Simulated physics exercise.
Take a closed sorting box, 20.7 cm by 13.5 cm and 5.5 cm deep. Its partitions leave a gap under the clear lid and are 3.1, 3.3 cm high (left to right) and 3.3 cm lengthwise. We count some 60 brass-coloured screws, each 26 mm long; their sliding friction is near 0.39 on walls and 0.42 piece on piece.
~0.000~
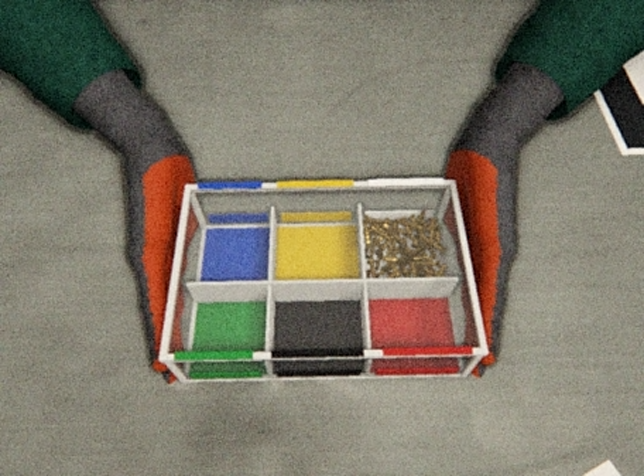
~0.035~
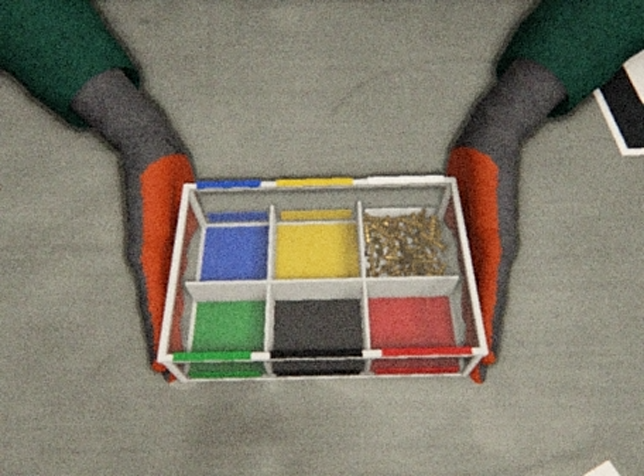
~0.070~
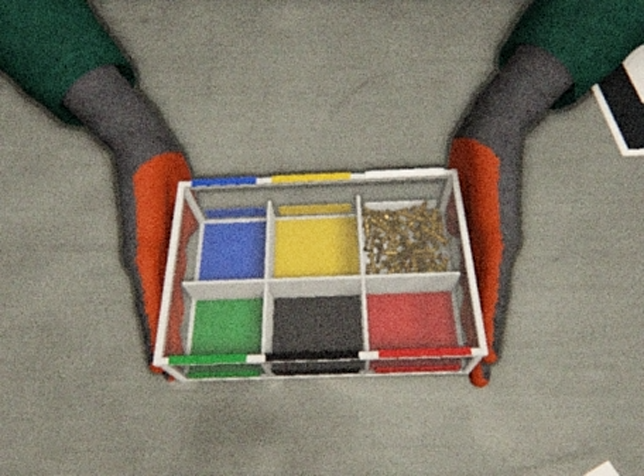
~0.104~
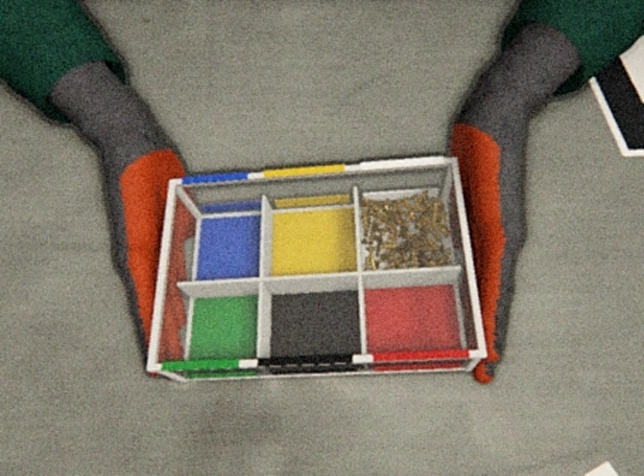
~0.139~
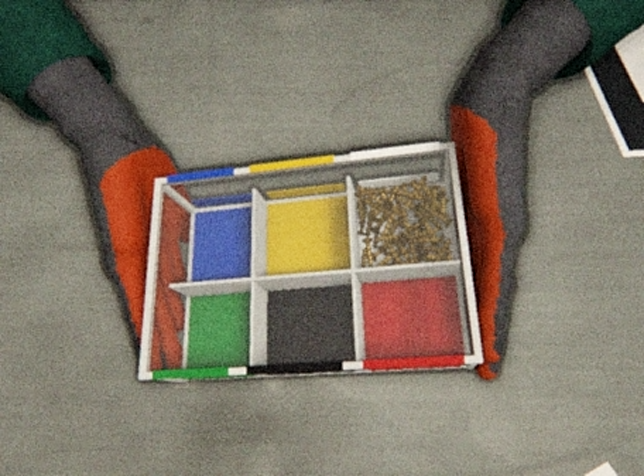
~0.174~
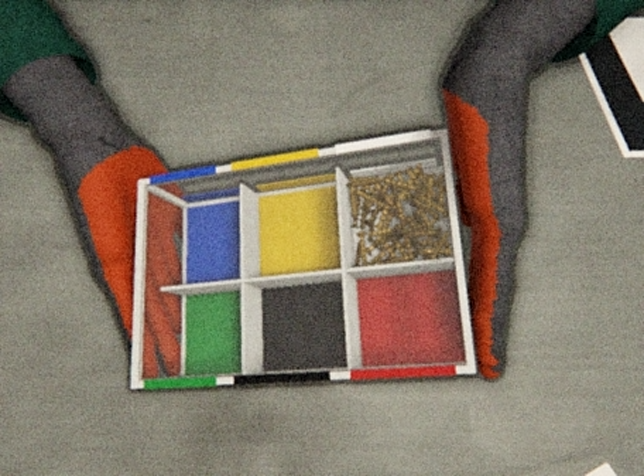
Over a plain grey surface, two hands in grey and orange gloves held a clear-lidded box with coloured compartments and small brass-coloured screws in one, then tilted it down toward the left front corner.
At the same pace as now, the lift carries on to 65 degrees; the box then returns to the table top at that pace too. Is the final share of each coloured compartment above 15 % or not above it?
Red: Does not clear the bar; blue: Does not clear the bar; green: Does not clear the bar; yellow: Does not clear the bar; white: Clears the bar; black: Clears the bar.
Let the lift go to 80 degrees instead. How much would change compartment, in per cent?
55 %.
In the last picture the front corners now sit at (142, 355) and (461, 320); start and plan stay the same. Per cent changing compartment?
About 40 per cent.
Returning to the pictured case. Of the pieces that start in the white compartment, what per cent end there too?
My estimate is roughly 50 percent.
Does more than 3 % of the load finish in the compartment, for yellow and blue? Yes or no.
Yellow: True; blue: False.
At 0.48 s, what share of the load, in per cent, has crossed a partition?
At that time I'd say around 20 per cent.
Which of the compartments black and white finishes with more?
The white one.
After 0.48 s, tilt 63 degrees; red 5 %, yellow 5 %, white 80 %, black 5 %.
After 0.69 s, tilt 23 degrees; red 5 %, yellow 5 %, white 55 %, black 30 %.
After 1.01 s, tilt 0 degrees; red 5 %, yellow 5 %, white 55 %, black 30 %.
At rest (1.3 s), red 5 %, blue 0 %, green 0 %, yellow 5 %, white 55 %, black 30 %.
